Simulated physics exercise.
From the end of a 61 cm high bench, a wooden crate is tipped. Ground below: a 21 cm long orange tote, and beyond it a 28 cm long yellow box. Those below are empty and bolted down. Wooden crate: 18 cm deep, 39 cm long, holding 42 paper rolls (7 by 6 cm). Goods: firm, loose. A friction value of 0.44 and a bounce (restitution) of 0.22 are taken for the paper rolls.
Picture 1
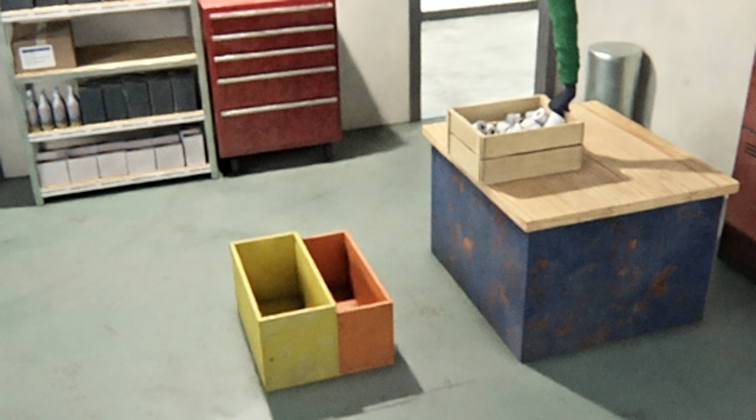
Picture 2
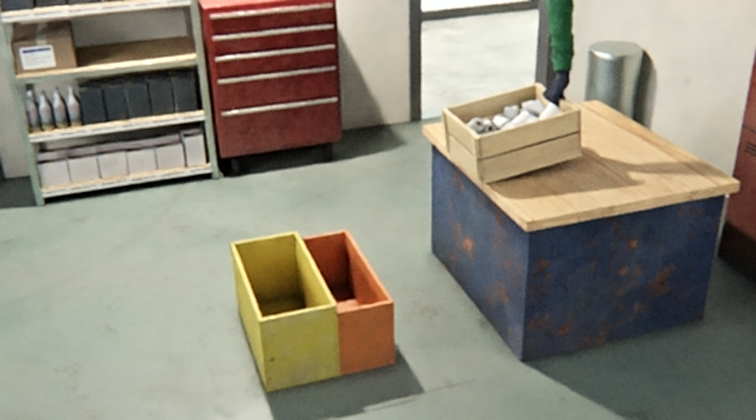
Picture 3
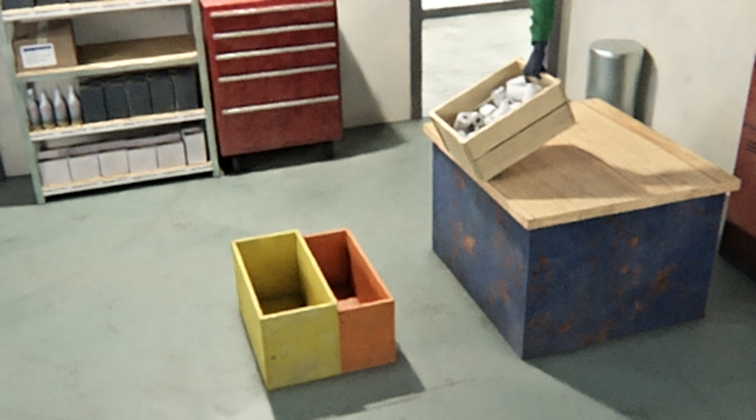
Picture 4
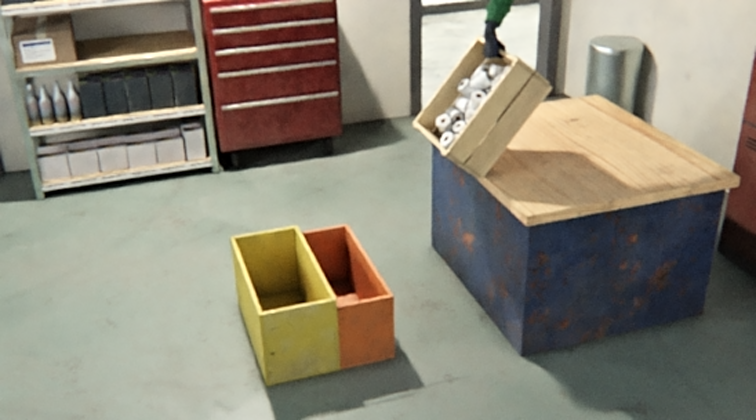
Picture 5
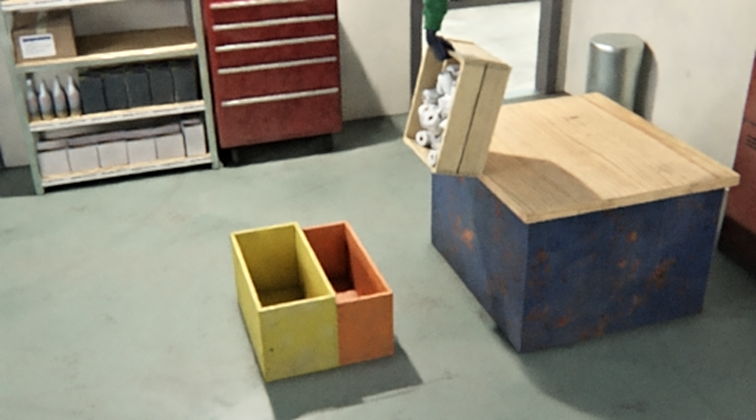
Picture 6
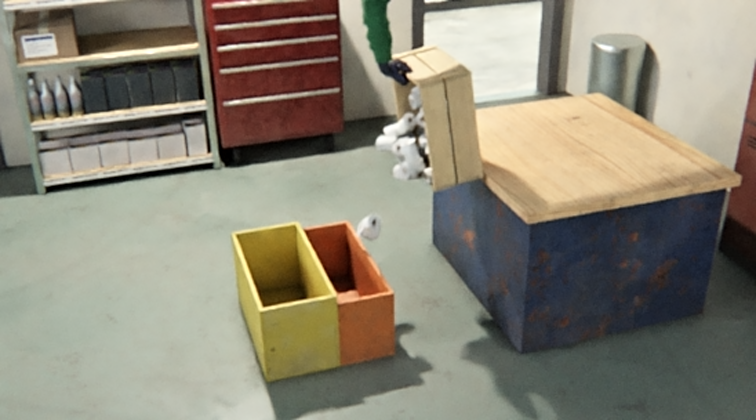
A wooden crate is tipped leftward by a gloved hand, and white rolls drop out.
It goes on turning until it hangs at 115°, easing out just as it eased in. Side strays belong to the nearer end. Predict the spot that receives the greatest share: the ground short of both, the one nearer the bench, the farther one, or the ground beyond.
I would predict short.
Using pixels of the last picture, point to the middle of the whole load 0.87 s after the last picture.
At about (381, 302).
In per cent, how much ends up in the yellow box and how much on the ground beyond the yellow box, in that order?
Close to 0 and 0 percent respectively.
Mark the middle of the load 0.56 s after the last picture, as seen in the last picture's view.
Estimated centre in the last picture: (383, 298).
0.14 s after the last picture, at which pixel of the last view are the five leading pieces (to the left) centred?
Mean position approx. (353, 253).
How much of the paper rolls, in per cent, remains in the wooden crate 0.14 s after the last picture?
I'd say close to 50 per cent of it is still inside.
Then, 0.14 s after the last picture, tilt 109°; 20 still in the wooden crate, 1 in the orange tote and 21 in the air.
Then, 0.31 s after the last picture, tilt 115°; 14 still in the wooden crate, 10 in the orange tote, 6 on the ground short of the orange tote and 12 in the air.
Then, 0.56 s after the last picture, tilt 115°; 3 still in the wooden crate, 16 in the orange tote, 10 on the ground short of the orange tote and 13 in the air.
Final count (0.87 s after the last picture), 17 in the orange tote and 25 on the ground short of the orange tote.
